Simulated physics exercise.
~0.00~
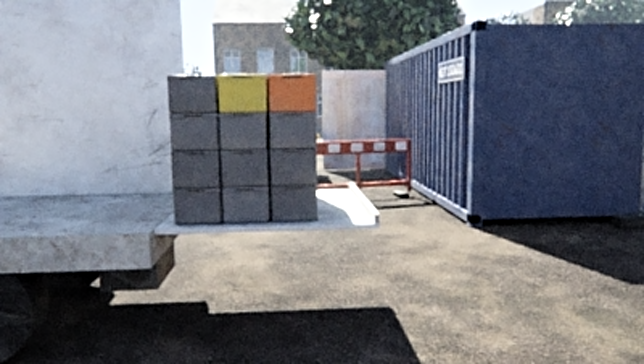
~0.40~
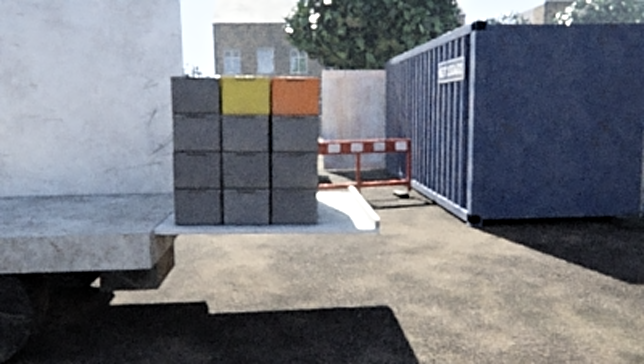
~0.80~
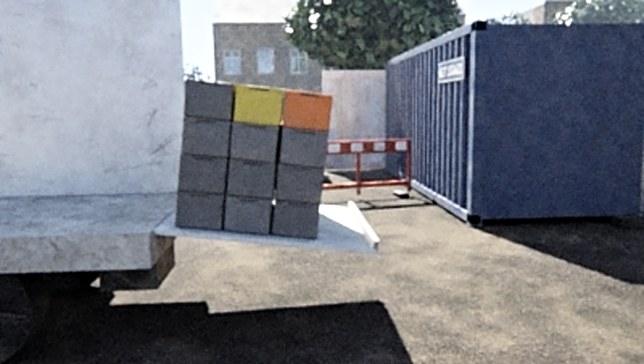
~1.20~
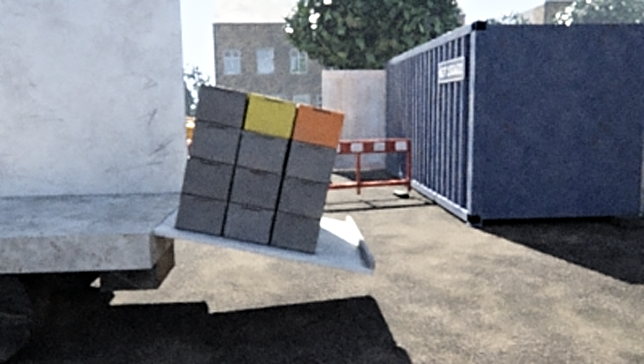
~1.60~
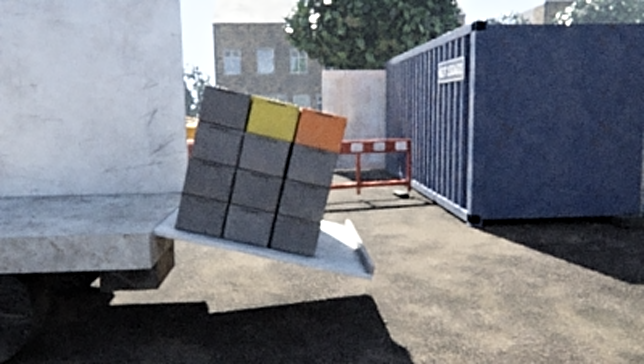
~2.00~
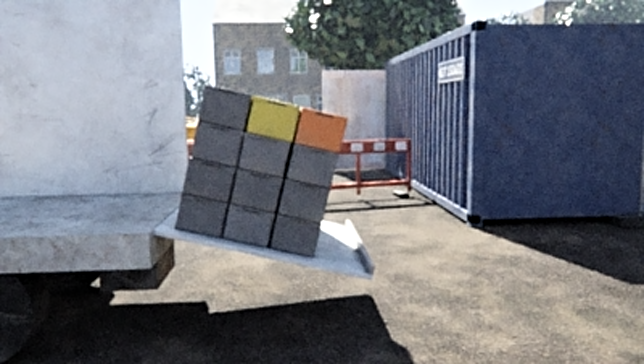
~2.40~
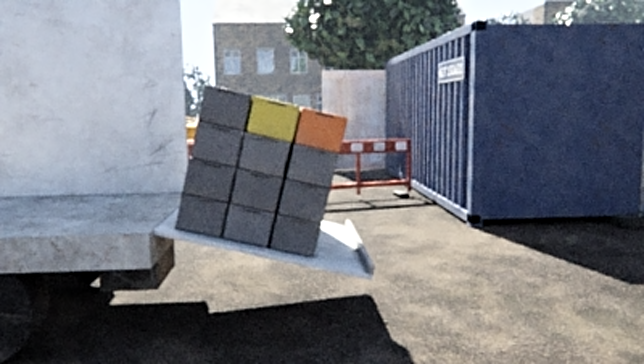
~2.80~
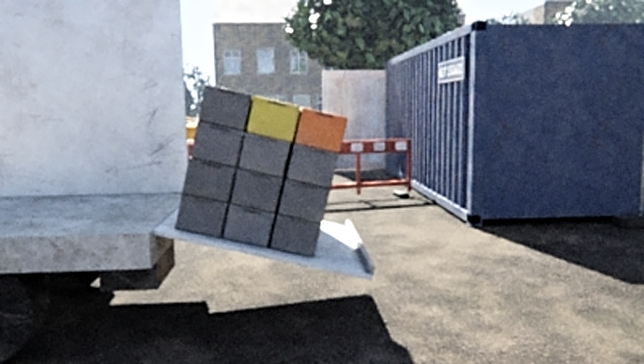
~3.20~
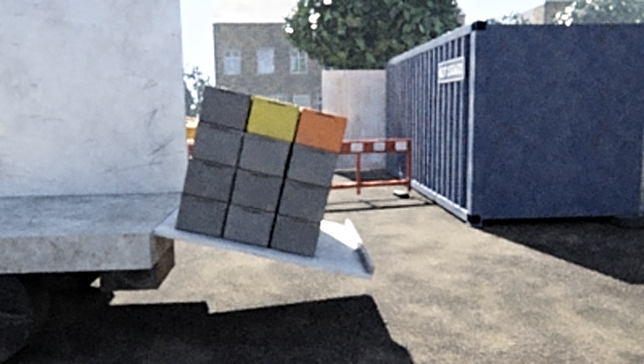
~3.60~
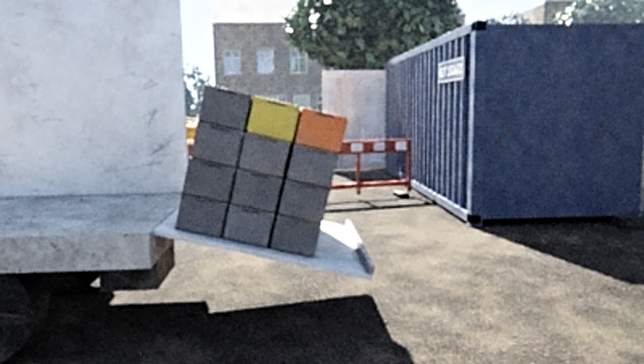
In this clip, a block of grey totes, with one yellow and one orange in the top row, stands on a lorry's tail lift as the platform's outer edge sinks to the right. The stack leans with it, then everything stays still, with the totes still aboard.
